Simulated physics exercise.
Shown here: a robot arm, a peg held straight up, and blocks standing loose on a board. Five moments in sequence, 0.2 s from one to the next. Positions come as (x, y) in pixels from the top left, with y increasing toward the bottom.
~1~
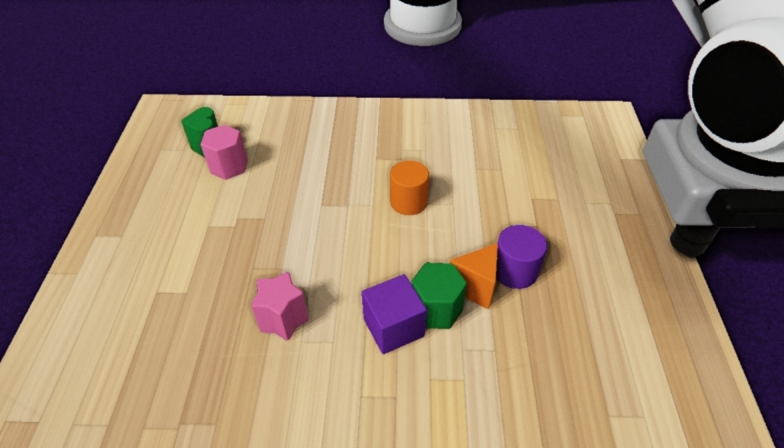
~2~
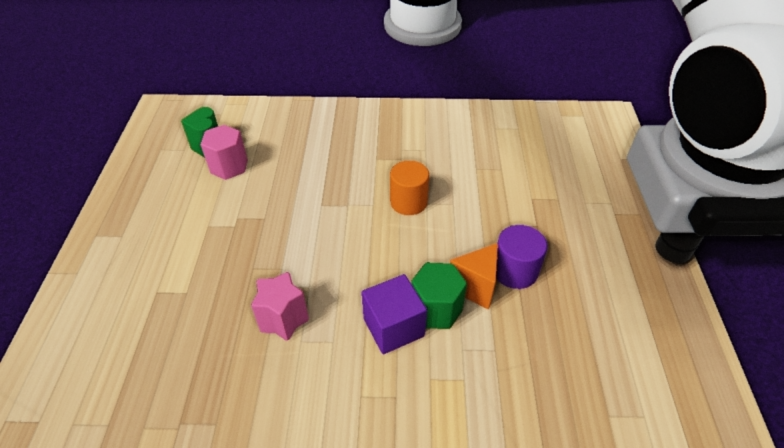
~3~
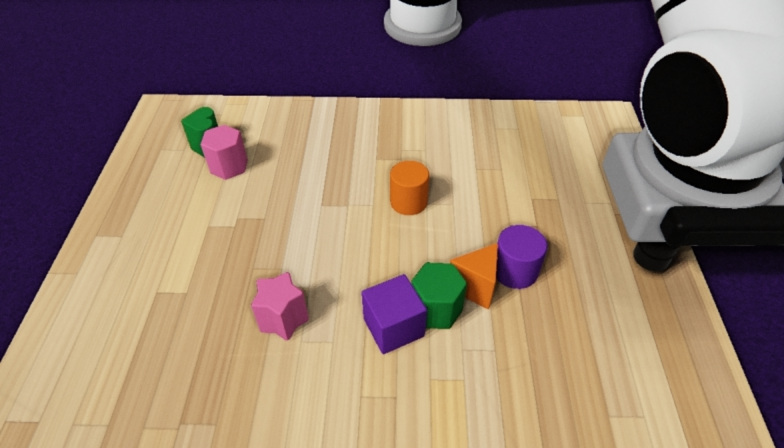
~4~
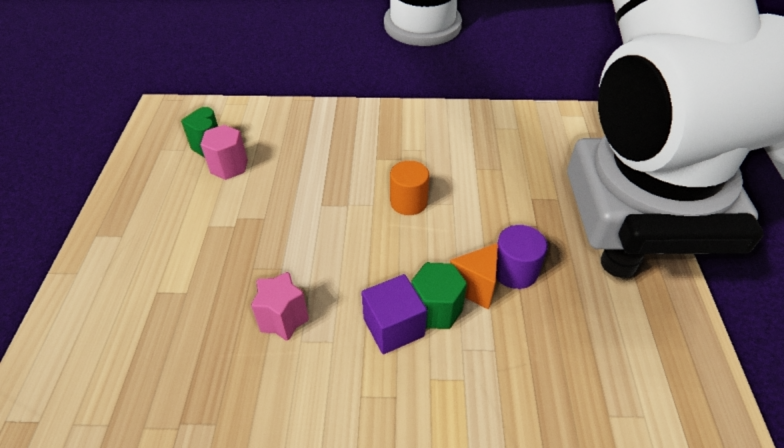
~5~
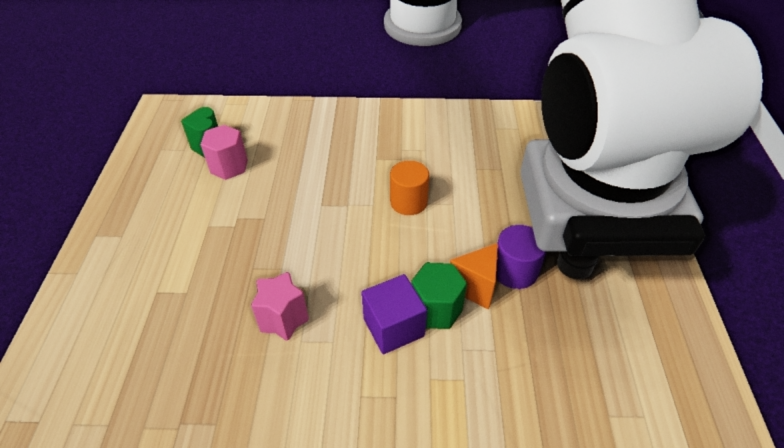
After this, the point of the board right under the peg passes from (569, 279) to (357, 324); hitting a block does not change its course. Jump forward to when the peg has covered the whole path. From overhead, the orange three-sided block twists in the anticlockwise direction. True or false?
My answer: True.
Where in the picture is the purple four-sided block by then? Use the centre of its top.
The purple four-sided block ends near (266, 343).
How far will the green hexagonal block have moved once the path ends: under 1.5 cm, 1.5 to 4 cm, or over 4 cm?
It shifts by more than 4 cm.
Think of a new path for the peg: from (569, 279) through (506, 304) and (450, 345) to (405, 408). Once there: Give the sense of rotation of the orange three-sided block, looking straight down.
From overhead, anticlockwise.
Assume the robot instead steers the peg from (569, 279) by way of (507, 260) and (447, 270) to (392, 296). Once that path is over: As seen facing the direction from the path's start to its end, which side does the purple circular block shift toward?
It's set to shift right.
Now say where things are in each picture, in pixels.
The first frame shows lower end of the peg at (687, 244), tops of blocks, purple four-sided block at (394, 300), green hexagonal block at (439, 281), orange three-sided block at (481, 261), purple circular block at (523, 242).
The second frame shows peg at (672, 251), blocks as before.
The third frame shows peg at (650, 259), blocks as before.
The fourth frame shows peg at (618, 265), blocks as before.
The fifth frame shows peg at (574, 267), purple four-sided block at (394, 300), green hexagonal block at (439, 281), orange three-sided block at (481, 261), purple circular block at (523, 242).
The first path, step by step. One third of the way, peg at (505, 282); orange three-sided block at (458, 248), turned 40° anticlockwise; purple circular block at (493, 234).
Two thirds of the way, peg at (430, 297); purple four-sided block at (343, 313); green hexagonal block at (389, 294); orange three-sided block at (457, 247), turned 40° anticlockwise; purple circular block at (493, 234).
At the end, peg at (356, 312); purple four-sided block at (266, 343), turned 15° anticlockwise; green hexagonal block at (311, 314), turned 15° anticlockwise; orange three-sided block at (457, 247), turned 40° anticlockwise; purple circular block at (493, 234).
